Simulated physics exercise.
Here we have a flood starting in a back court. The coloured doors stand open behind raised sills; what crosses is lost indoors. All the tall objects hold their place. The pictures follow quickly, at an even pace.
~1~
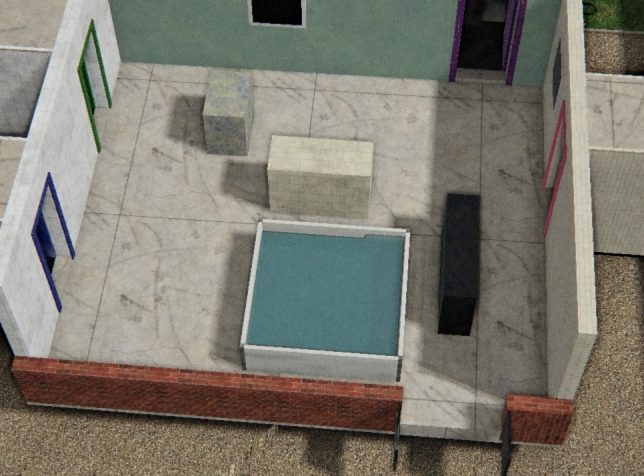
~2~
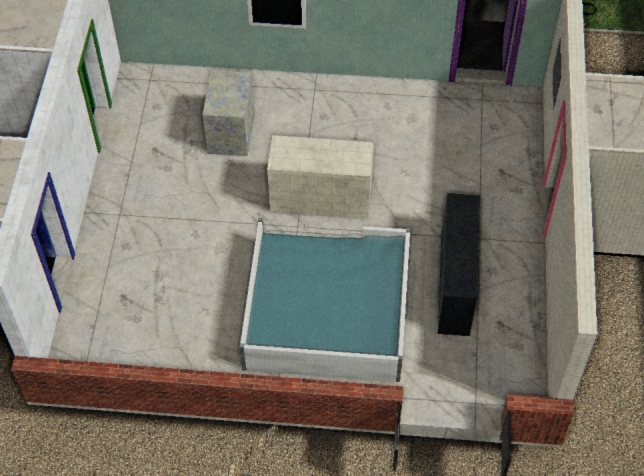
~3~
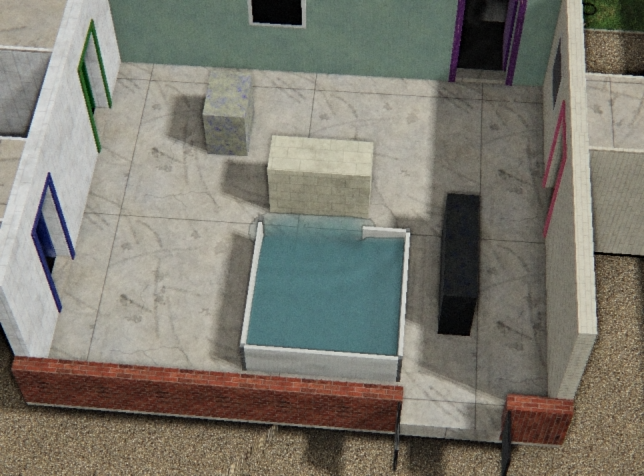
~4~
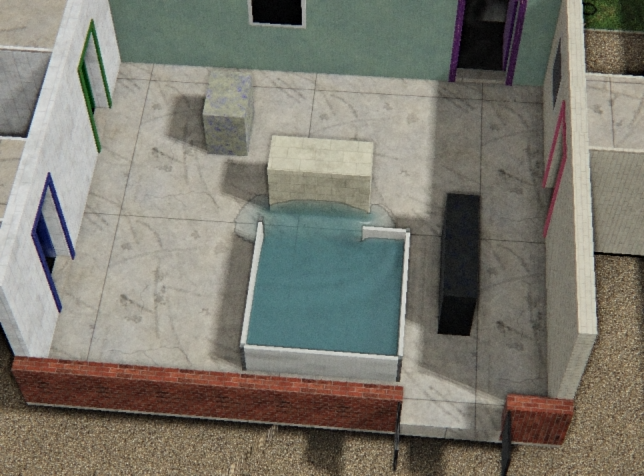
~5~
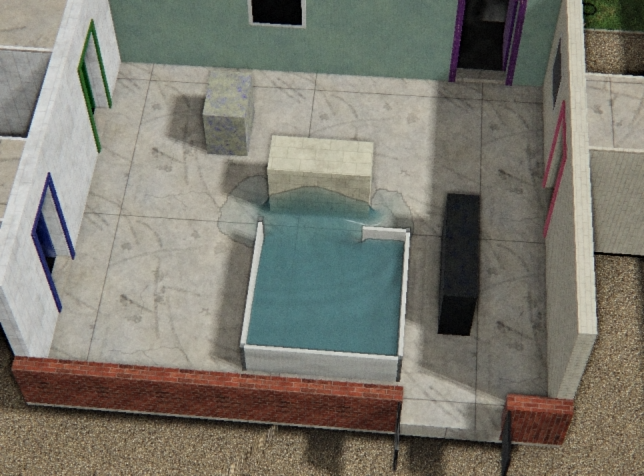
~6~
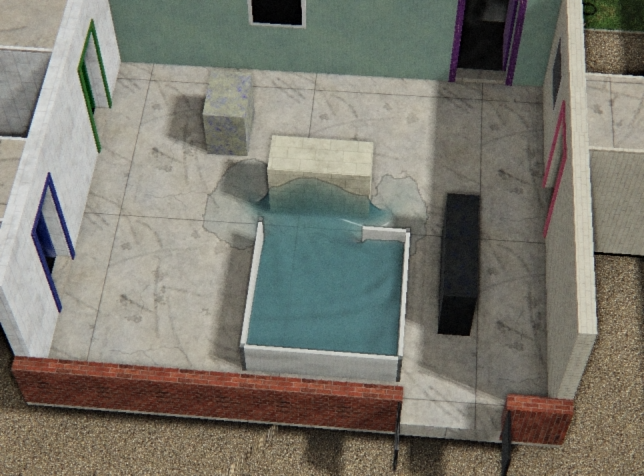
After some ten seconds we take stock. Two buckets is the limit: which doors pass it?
One by one: The blue door stays under that; the purple door stays under that; the green door takes more than that; the pink door takes more than that.
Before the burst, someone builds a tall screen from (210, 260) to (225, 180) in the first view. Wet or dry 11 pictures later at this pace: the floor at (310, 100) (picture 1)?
Verdict: Awash.
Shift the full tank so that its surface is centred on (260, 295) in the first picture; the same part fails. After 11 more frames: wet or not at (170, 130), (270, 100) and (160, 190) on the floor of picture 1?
In that order: Flooded, flooded, under water.
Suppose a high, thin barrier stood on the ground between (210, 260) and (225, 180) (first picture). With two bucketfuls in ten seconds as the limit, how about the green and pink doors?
My reading: The green one takes less; the pink one lets more in.
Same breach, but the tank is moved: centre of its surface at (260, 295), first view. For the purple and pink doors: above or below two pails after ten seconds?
One by one: The purple one stays under; the pink one keeps below it.
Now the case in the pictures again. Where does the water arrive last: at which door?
Last comes the purple-painted one.
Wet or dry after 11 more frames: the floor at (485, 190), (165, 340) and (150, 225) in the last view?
As listed: Wet, no water, wet.
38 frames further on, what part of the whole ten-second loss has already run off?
Near 70 in a hundred.
A moment on, water covers 20 % of the floor; the blue door not reached, the purple door not reached, the green door not reached, the pink door not reached.
Next, water covers 40 % of the floor; the blue door wet at the sill, nothing in, the purple door not reached, the green door under two buckets in, the pink door under two buckets in.
Then, water covers 50 % of the floor; the blue door under two buckets in, the purple door not reached, the green door over two buckets in, the pink door over two buckets in.
Later, water covers 75 % of the floor; the blue door under two buckets in, the purple door wet at the sill, nothing in, the green door far over two buckets in, the pink door over two buckets in.
In the end, water covers 95 % of the floor; the blue door under two buckets in, the purple door wet at the sill, nothing in, the green door far over two buckets in, the pink door far over two buckets in.
